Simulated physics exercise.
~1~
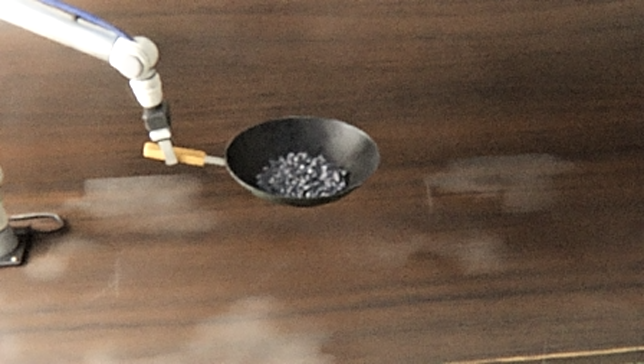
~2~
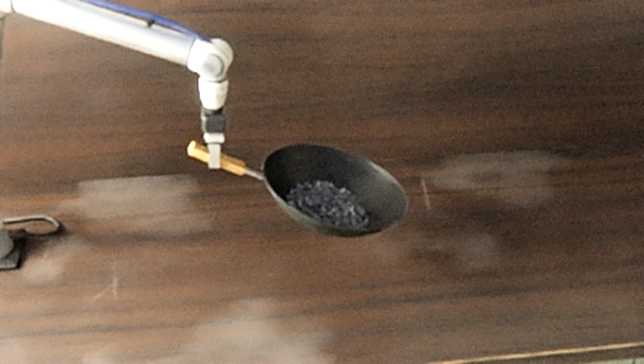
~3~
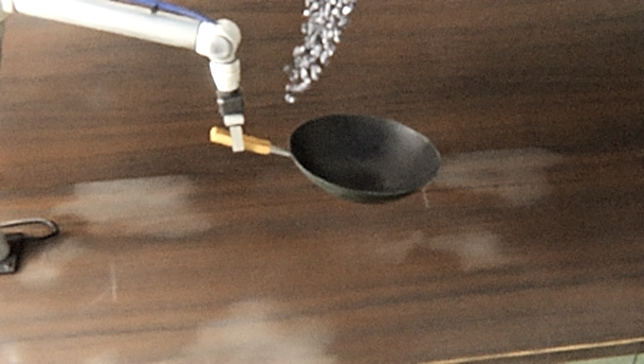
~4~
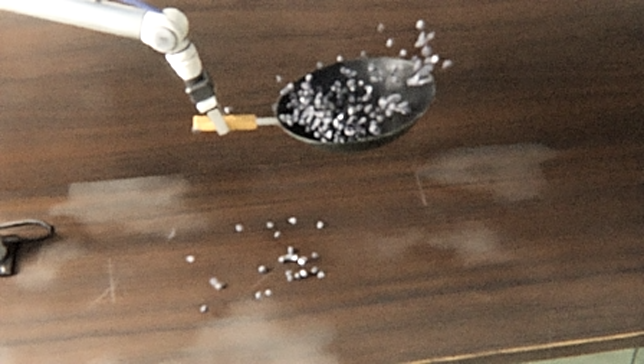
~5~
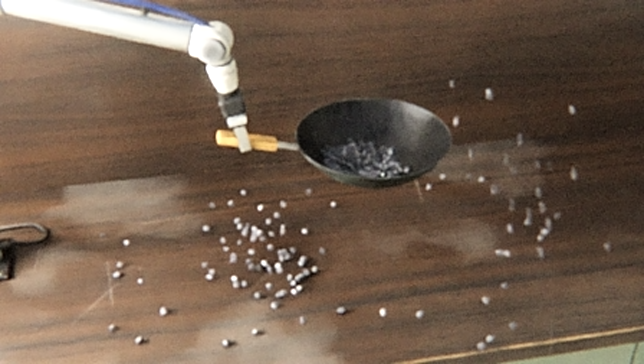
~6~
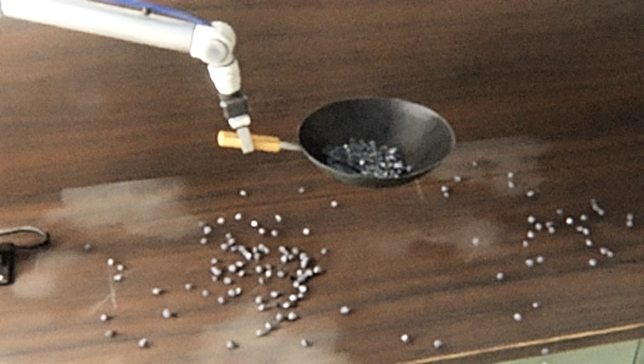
A robot arm tossed a heap of small dark pebbles high out of a black wok and caught only some, while many spilled over both sides and scattered across the wooden table, leaving a smaller pile in the level wok.
